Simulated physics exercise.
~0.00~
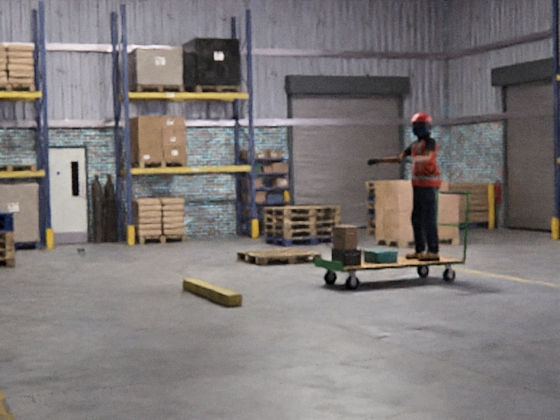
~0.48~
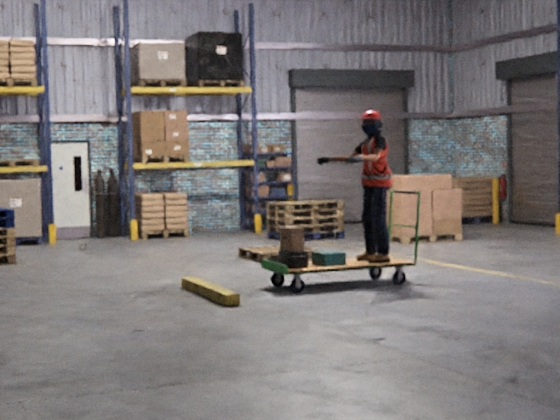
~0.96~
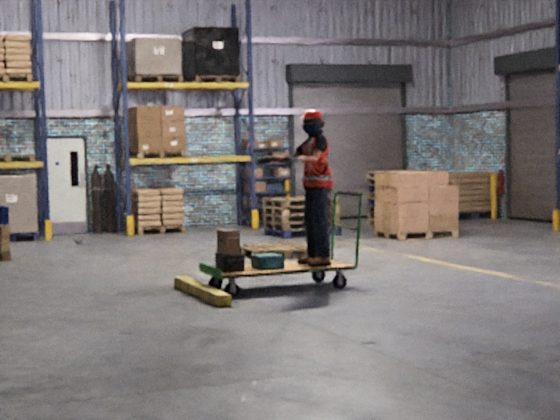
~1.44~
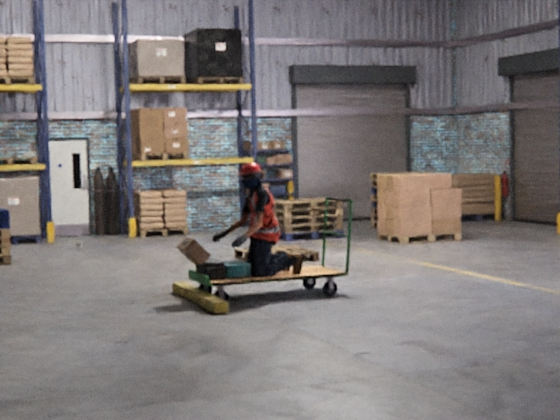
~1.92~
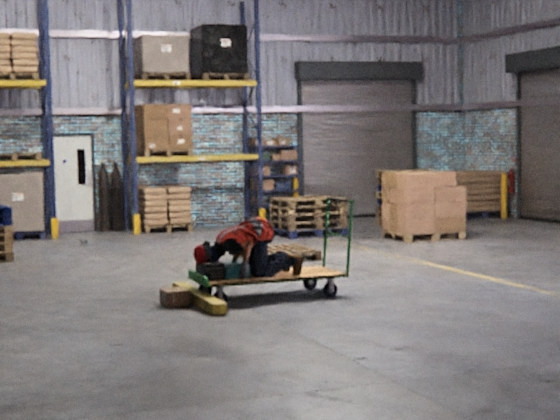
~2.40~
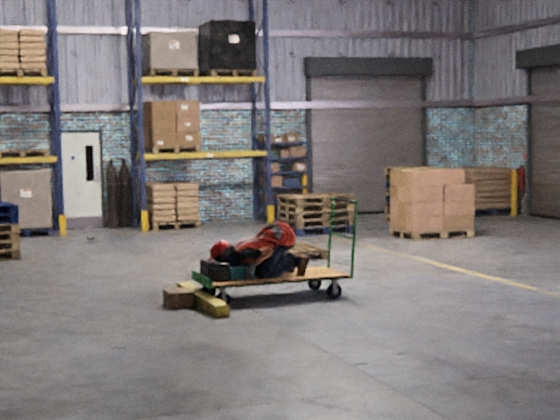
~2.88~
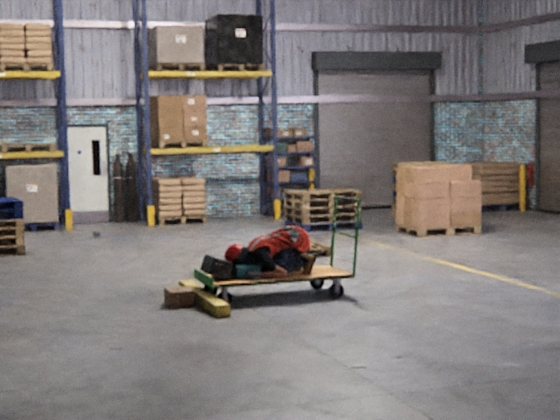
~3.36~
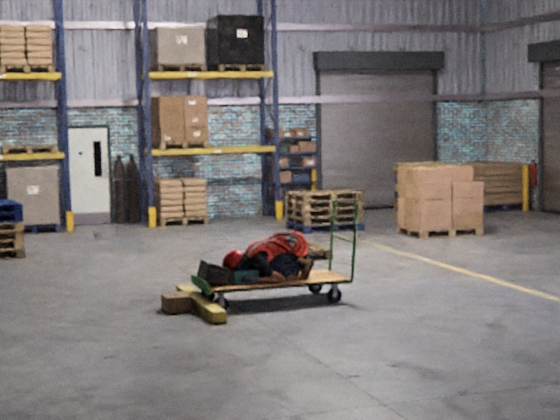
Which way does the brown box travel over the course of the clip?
The brown box travels to the left, riding on the trolley and then tipping off its front end onto the floor.
